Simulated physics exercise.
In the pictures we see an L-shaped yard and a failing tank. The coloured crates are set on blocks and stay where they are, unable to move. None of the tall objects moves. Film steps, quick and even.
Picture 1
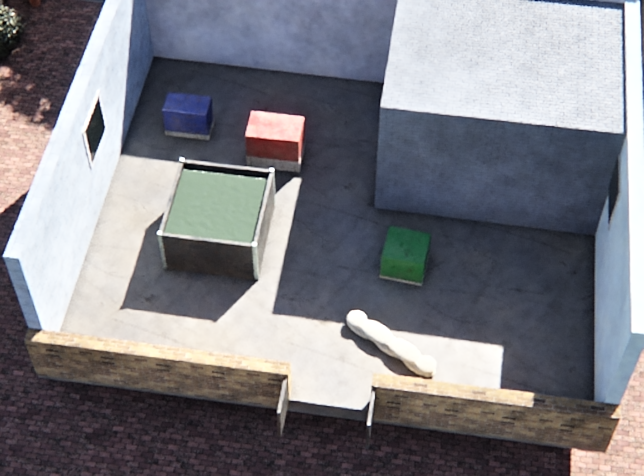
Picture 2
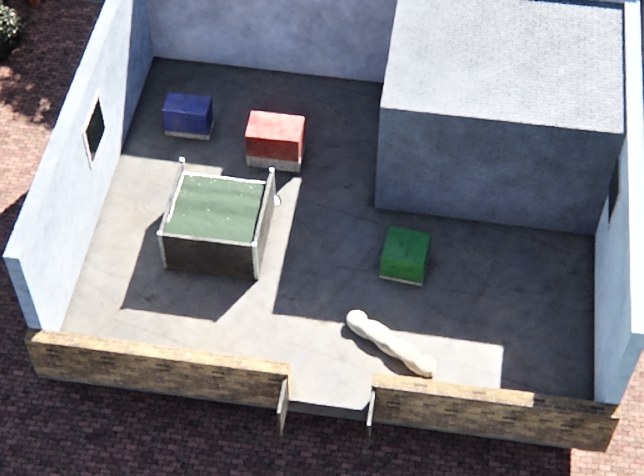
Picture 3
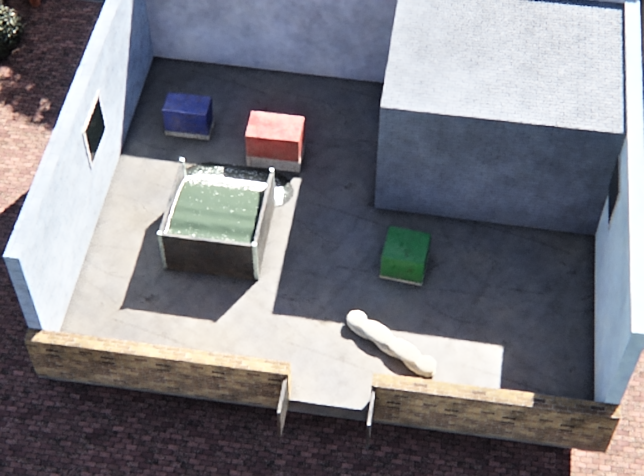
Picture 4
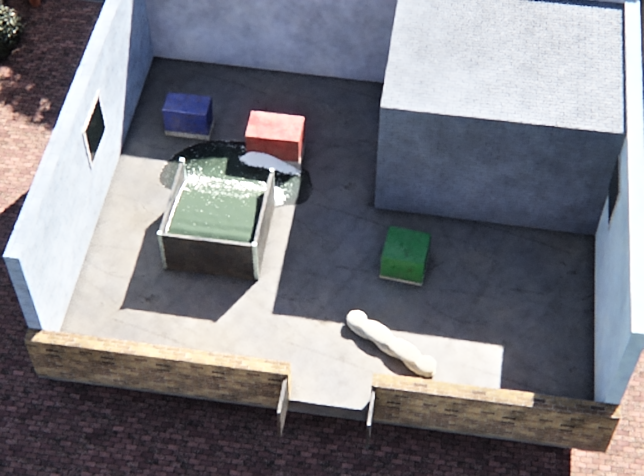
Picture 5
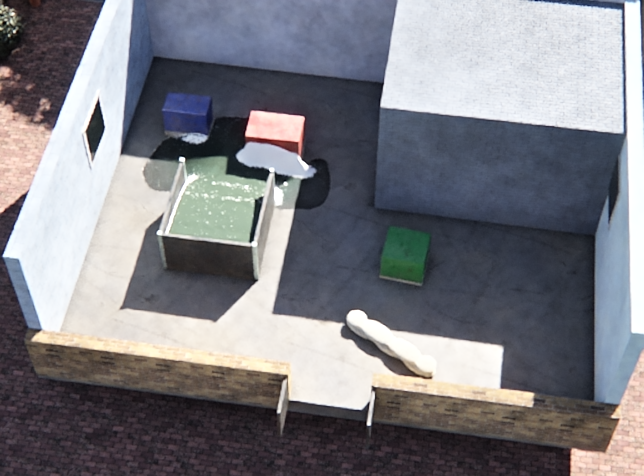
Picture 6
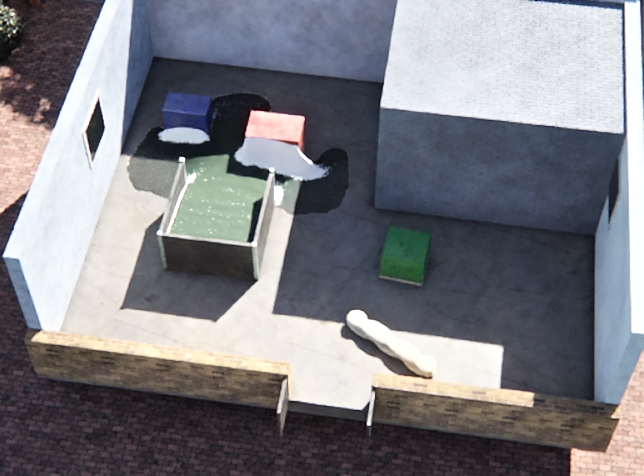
In this clip, a water tank in a walled yard with blue, red and green blocks opens on its far side, and water pours out, spreading across the ground around the red block and then the blue one.
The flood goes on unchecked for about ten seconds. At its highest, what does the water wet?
As for the red crate it's moistened by the water; as for the blue crate it's moistened by the water; as for the green crate it's moistened by the water.
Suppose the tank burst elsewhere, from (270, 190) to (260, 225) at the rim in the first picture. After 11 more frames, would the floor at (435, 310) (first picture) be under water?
Logged for the spot: In a puddle.
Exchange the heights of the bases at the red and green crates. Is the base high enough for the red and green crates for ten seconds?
After the swap, red is flooded while green avoids the flood.
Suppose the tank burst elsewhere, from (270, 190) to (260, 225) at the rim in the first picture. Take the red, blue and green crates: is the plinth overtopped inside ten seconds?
My reading: The red one keeps dry; the blue one stays dry; the green one is wetted.
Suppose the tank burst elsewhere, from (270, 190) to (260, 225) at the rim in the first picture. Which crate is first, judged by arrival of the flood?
First in line is the one in green.
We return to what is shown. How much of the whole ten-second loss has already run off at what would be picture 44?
10 per cent.
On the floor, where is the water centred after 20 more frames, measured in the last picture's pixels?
Point: (257, 162).
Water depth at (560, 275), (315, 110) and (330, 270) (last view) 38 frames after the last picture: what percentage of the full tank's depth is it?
About 4 per cent, then 6 per cent, then 4 per cent.
A moment on, water covers 25 % of the floor; the red crate water round its plinth, the blue crate water round its plinth, the green crate not reached.
Next, water covers 35 % of the floor; the red crate water round its plinth, the blue crate water round its plinth, the green crate water round its plinth.
Then, water covers 60 % of the floor; the red crate water round its plinth, the blue crate water round its plinth, the green crate water round its plinth.
Later, water covers 75 % of the floor; the red crate water round its plinth, the blue crate water round its plinth, the green crate water round its plinth.
In the end, water covers 90 % of the floor; the red crate was topped, the blue crate was topped, the green crate was topped.
